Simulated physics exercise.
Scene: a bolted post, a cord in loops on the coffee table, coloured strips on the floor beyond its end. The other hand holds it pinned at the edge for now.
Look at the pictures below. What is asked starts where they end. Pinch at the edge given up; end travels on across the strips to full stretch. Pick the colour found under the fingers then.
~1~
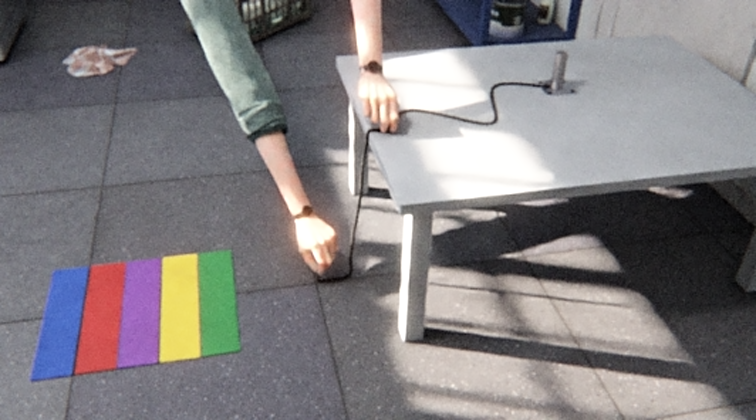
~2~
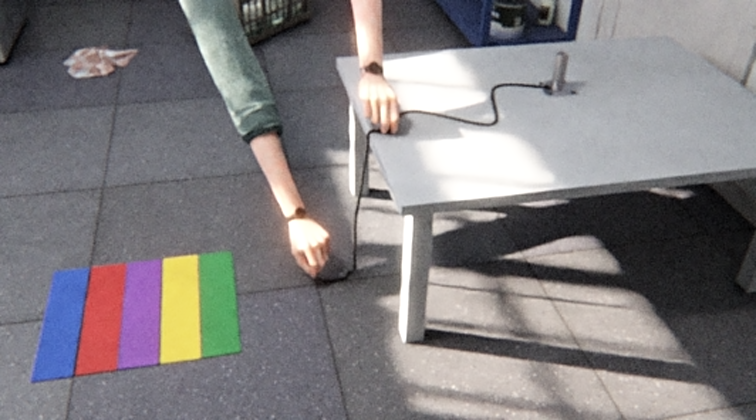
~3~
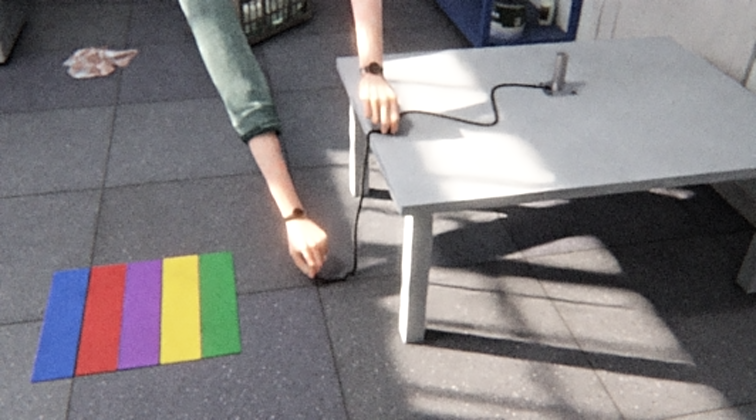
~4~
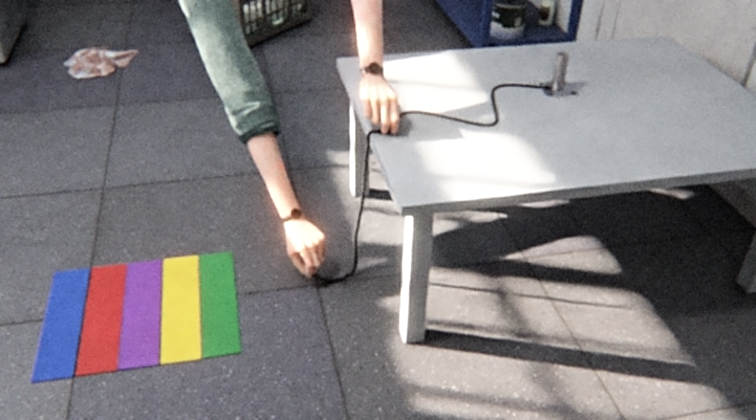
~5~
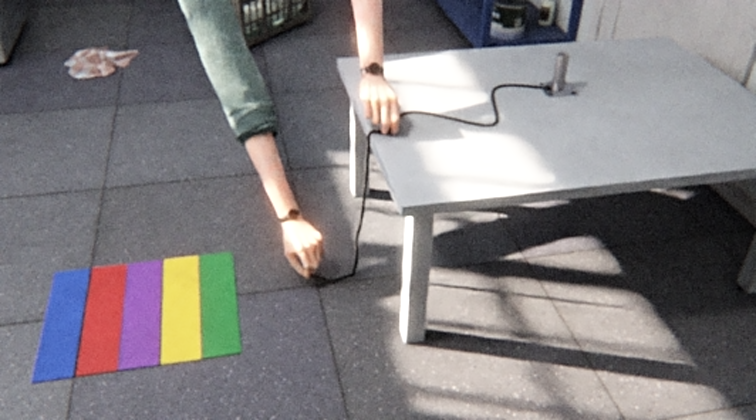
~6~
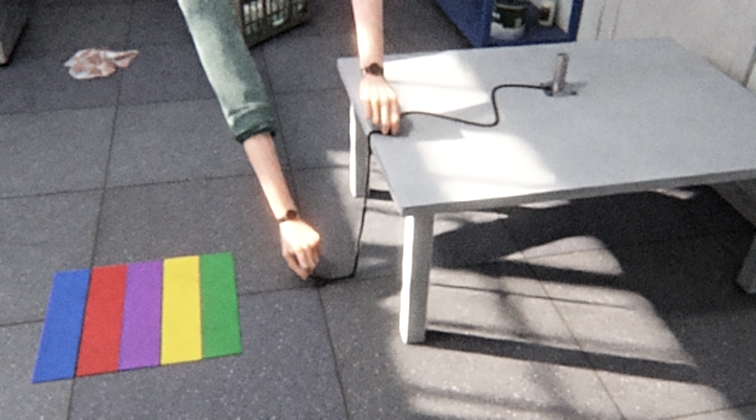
Red is under them.
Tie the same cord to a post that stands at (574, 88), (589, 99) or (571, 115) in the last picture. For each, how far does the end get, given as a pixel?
It works out at around (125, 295), (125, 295) and (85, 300) for the three tries.
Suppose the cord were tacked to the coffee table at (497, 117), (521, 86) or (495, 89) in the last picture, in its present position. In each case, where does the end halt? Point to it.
First (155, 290), next (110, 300), last (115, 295).
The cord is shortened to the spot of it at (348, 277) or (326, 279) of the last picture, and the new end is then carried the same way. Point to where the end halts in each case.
The pixels are close to (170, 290) and (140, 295), one per try.
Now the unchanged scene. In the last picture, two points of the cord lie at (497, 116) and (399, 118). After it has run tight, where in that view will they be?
They finish at (448, 112) and (337, 147) respectively.
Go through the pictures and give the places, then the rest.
In the first picture, end (318, 270); green (220, 333); yellow (180, 339); purple (139, 344); red (98, 350); blue (55, 356).
In the second picture, end (311, 272); cord through (513, 85) (496, 113) (436, 114) (382, 131) (360, 194) (354, 258).
In the third picture, end (309, 273).
In the fourth picture, end (307, 273); cord through (513, 85) (496, 114) (436, 115) (382, 132) (363, 194) (356, 258).
In the fifth picture, end (304, 274).
In the sixth picture, end (302, 274); cord through (514, 86) (497, 114) (437, 115) (382, 132) (365, 195) (356, 260).
Soon after, end near (184, 289); over yellow.
After that, end near (133, 295); over purple.
At the stop, end near (102, 299); over red. Over red.
